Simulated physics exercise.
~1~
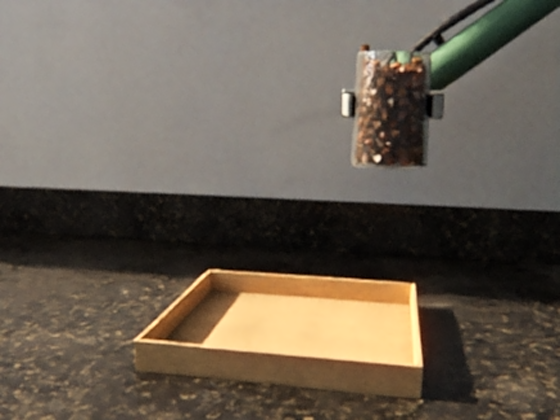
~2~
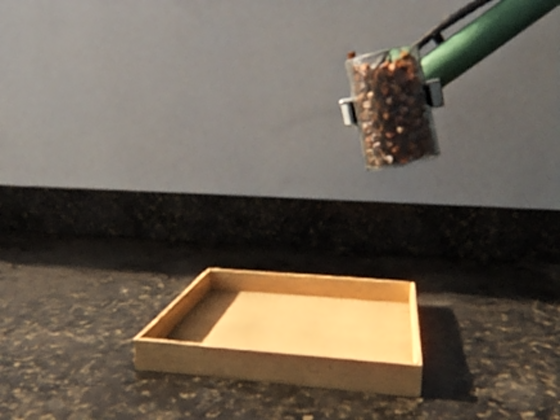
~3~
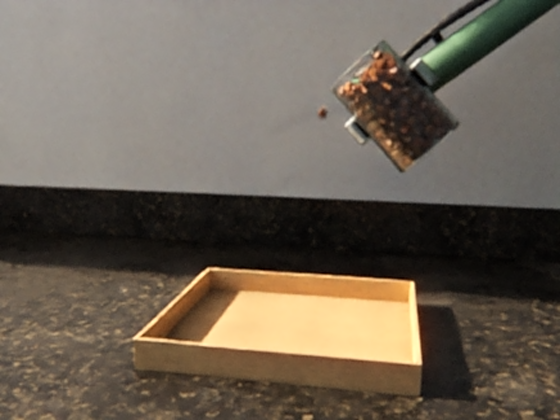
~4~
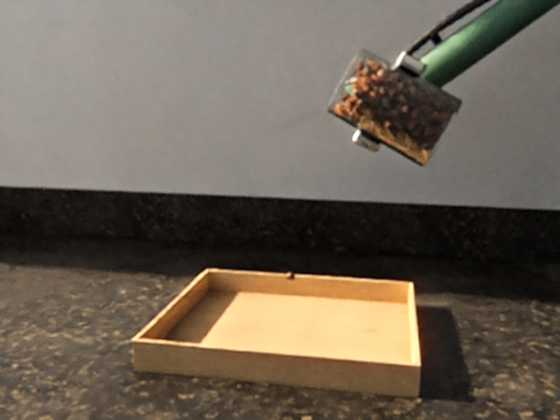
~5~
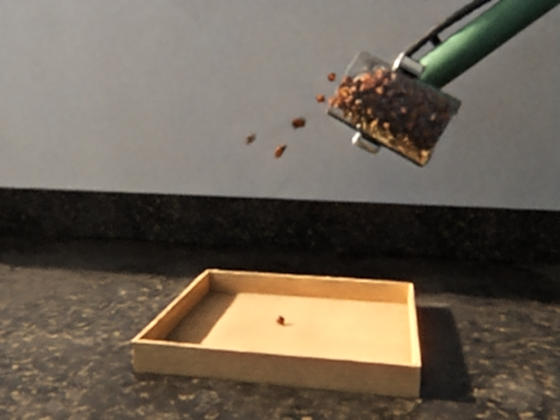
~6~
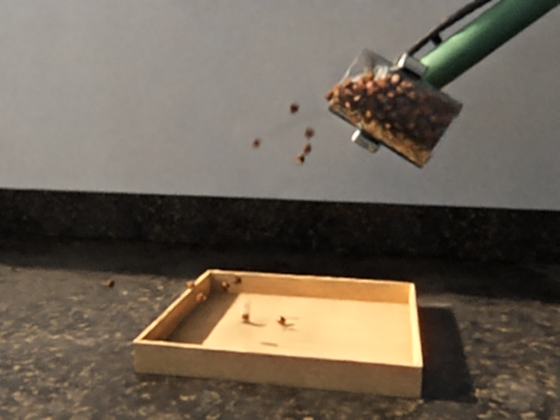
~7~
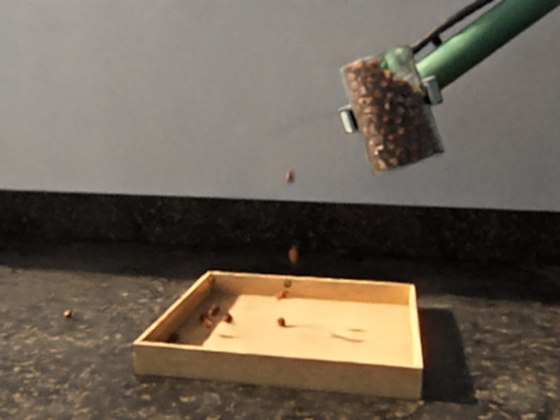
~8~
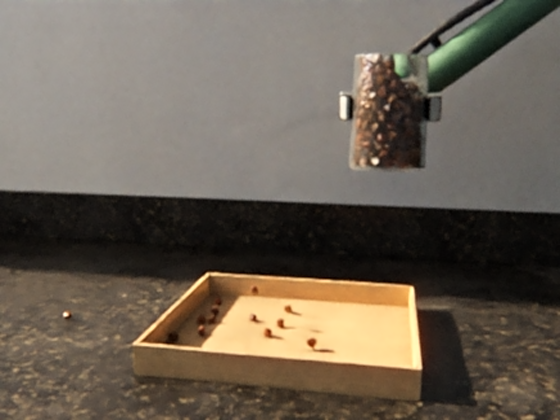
At the start, a green arm holds a clear cup full of small brown pellets upright above a shallow wooden tray on a dark speckled surface. The arm tips the cup to the left, and a single pellet drops from the rim. With the cup leaning steeply, a few more pellets tumble out, most landing in the tray while one comes to rest on the surface to its left. The cup then swings back as the last pieces fall. It ends upright and still nearly full, with a small scattering of pellets lying in the tray.
